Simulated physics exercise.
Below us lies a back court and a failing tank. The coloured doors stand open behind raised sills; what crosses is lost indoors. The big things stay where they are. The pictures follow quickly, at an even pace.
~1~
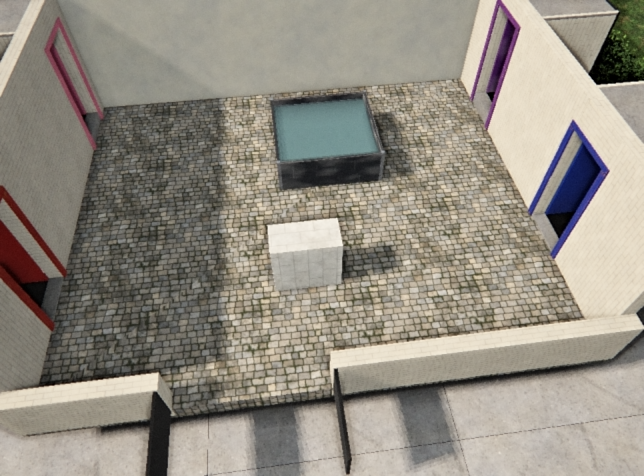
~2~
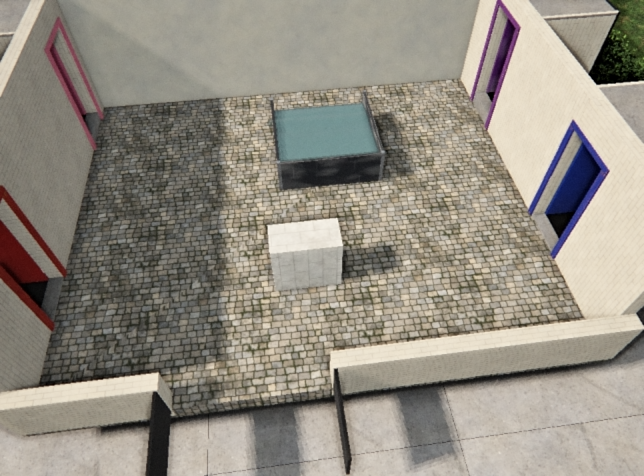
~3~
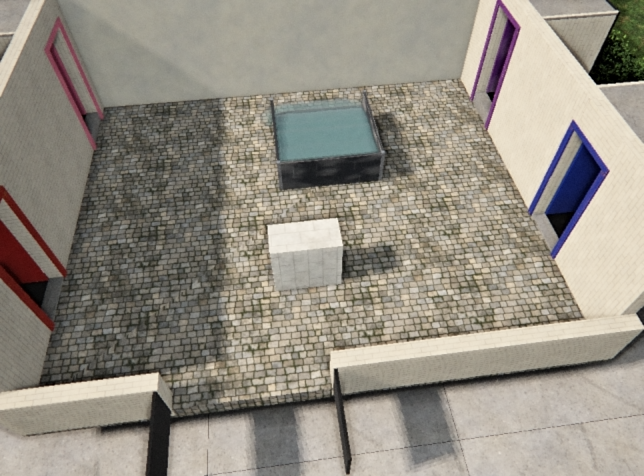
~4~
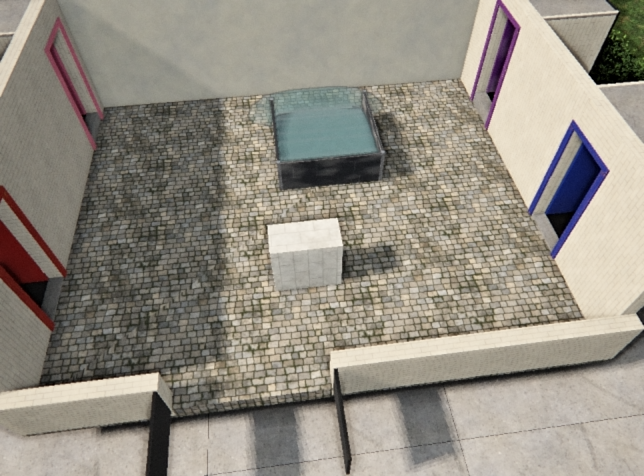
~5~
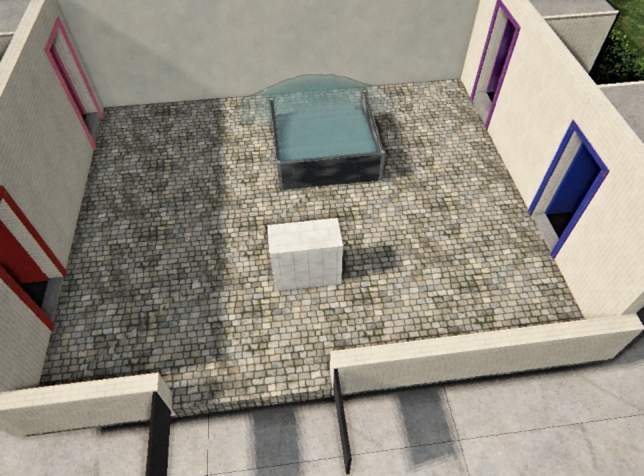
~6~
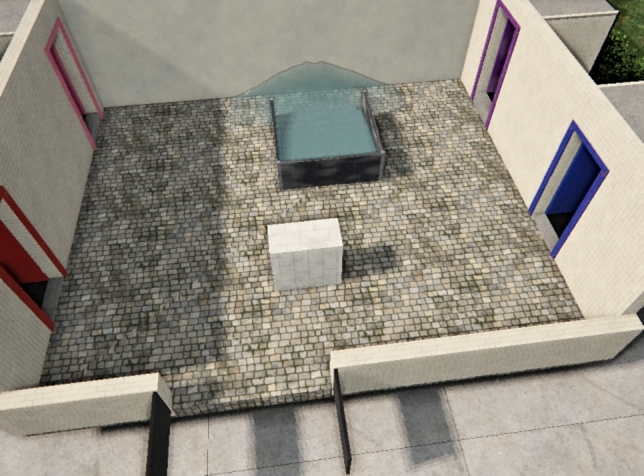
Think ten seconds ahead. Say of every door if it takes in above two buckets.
In the end: The pink door holds within the limit; the blue door holds within the limit; the purple door holds within the limit; the red door holds within the limit.
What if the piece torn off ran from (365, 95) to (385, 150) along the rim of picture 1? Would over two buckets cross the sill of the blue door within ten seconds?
Blue goes over.
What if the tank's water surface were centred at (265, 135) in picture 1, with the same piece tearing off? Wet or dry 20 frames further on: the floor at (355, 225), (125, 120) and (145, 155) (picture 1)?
As listed: Not flooded, covered, covered.
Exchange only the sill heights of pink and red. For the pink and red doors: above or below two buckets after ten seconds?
Then: Pink door is over; red door stays under.
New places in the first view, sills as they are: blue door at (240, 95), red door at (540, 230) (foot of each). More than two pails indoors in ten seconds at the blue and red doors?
In short: The blue door floods, the red door lets less in.
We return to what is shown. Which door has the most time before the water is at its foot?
It is the door marked red.
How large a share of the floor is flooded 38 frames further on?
Some 70 per cent.
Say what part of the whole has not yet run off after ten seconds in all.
Some 96 per cent.
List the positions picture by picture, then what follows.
In the first picture, the open tank at (324, 128) is whole and still.
In the second picture, water pours out on the open tank's far side and has run to (271, 124).
In the third picture, the front is at (264, 116), out from the gap on the open tank's far side.
In the fourth picture, water pours out on the open tank's far side and has run to (256, 107).
In the fifth picture, the front is at (250, 96), out from the gap on the open tank's far side.
In the sixth picture, the front is at (234, 98), out from the gap on the open tank's far side.
A moment on, water covers 10 % of the floor; the pink door not reached, the blue door not reached, the purple door not reached, the red door not reached.
Next, water covers 25 % of the floor; the pink door wet at the sill, nothing in, the blue door not reached, the purple door wet at the sill, nothing in, the red door not reached.
Then, water covers 35 % of the floor; the pink door wet at the sill, nothing in, the blue door wet at the sill, nothing in, the purple door wet at the sill, nothing in, the red door not reached.
Later, water covers 70 % of the floor; the pink door under two buckets in, the blue door wet at the sill, nothing in, the purple door wet at the sill, nothing in, the red door wet at the sill, nothing in.
In the end, water covers 95 % of the floor; the pink door under two buckets in, the blue door wet at the sill, nothing in, the purple door wet at the sill, nothing in, the red door wet at the sill, nothing in.
